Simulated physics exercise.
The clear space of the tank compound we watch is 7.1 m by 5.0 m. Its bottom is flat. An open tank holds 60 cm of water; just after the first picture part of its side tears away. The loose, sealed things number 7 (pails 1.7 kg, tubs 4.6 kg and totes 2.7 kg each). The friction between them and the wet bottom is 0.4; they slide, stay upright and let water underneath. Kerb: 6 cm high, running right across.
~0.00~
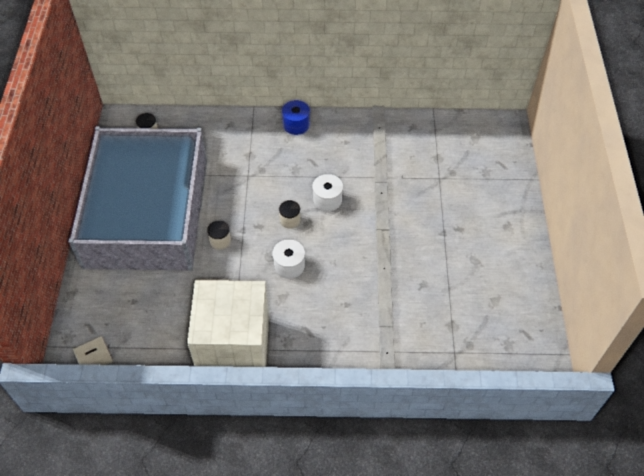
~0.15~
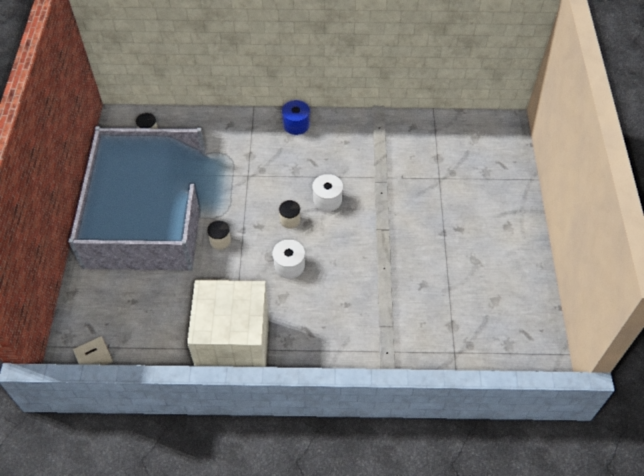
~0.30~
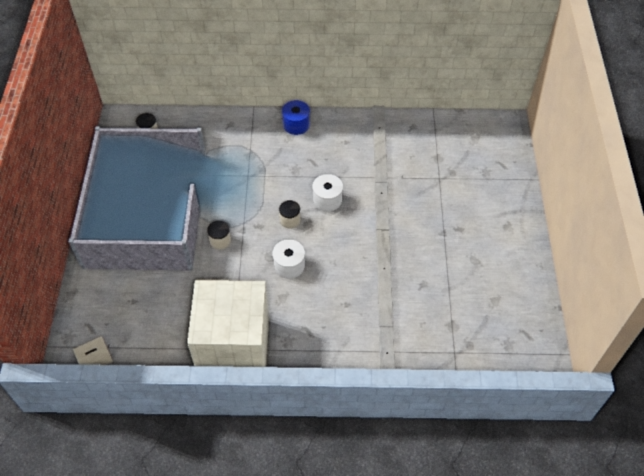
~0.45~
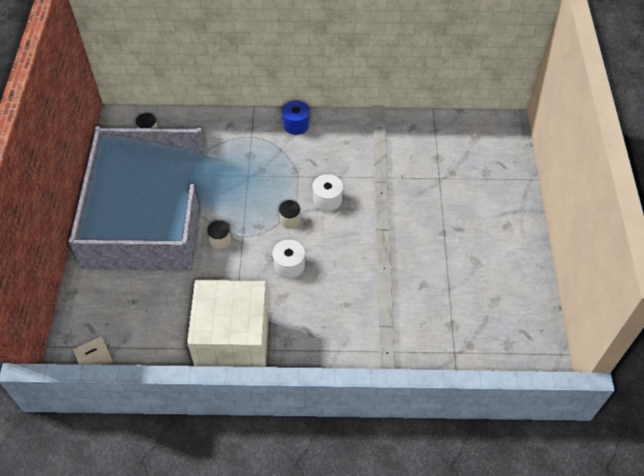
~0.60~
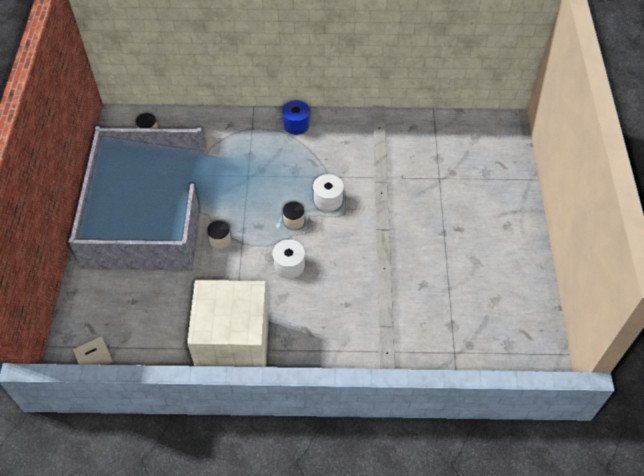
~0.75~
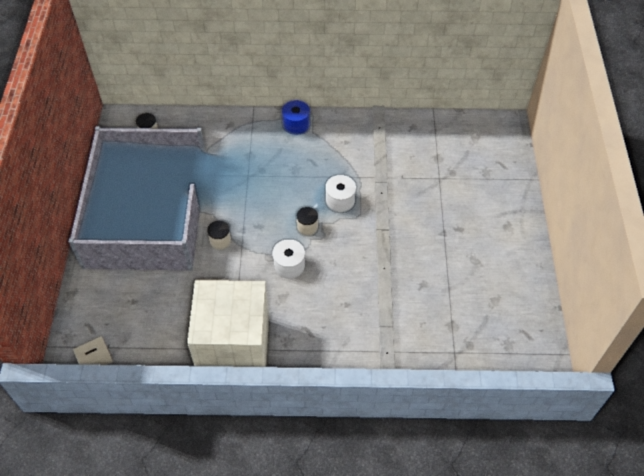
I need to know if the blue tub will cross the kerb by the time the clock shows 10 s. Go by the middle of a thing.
As for the blue tub, it makes it across.
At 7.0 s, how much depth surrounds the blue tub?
Roughly 10 cm deep.
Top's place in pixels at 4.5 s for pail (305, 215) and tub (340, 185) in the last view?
First near (306, 347), second near (502, 277).
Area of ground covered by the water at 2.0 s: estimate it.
19 m2.
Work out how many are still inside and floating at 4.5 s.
At that moment it comes to 3.
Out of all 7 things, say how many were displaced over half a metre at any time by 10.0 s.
5.
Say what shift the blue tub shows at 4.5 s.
About 400 cm out of place.
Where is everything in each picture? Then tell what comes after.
In the first picture, the blue tub at (296, 110), on the bottom; 3.0 m2 under water; 0 of 7 have shifted.
In the second picture, the blue tub at (296, 110), on the bottom; water covers 3.5 m2; 0 of 7 have shifted.
In the third picture, the blue tub at (296, 110) rests on the ground; 4.3 m2 under water; 0 of 7 have shifted.
In the fourth picture, the blue tub at (296, 110) rests on the ground; 5.3 m2 under water; 0 of 7 have shifted.
In the fifth picture, the blue tub at (296, 110), on the bottom; 6.3 m2 under water; 1 of 7 have shifted.
In the sixth picture, the blue tub at (296, 110), on the bottom; 7.4 m2 under water; 2 of 7 have shifted.
After 2.0 s the blue tub is near (384, 103), 1.4 m from its start, afloat; 1 of 7 are over the mark; 2 afloat.
After 4.5 s the blue tub is near (533, 176), 3.8 m from its start, afloat; 2 of 7 are over the mark; 3 afloat.
After 7.0 s the blue tub is near (545, 315), 5.1 m from its start, afloat; 2 of 7 are over the mark; 4 afloat.
After 10.0 s the blue tub is near (532, 363), 5.4 m from its start, afloat; 2 of 7 are over the mark; 6 afloat.
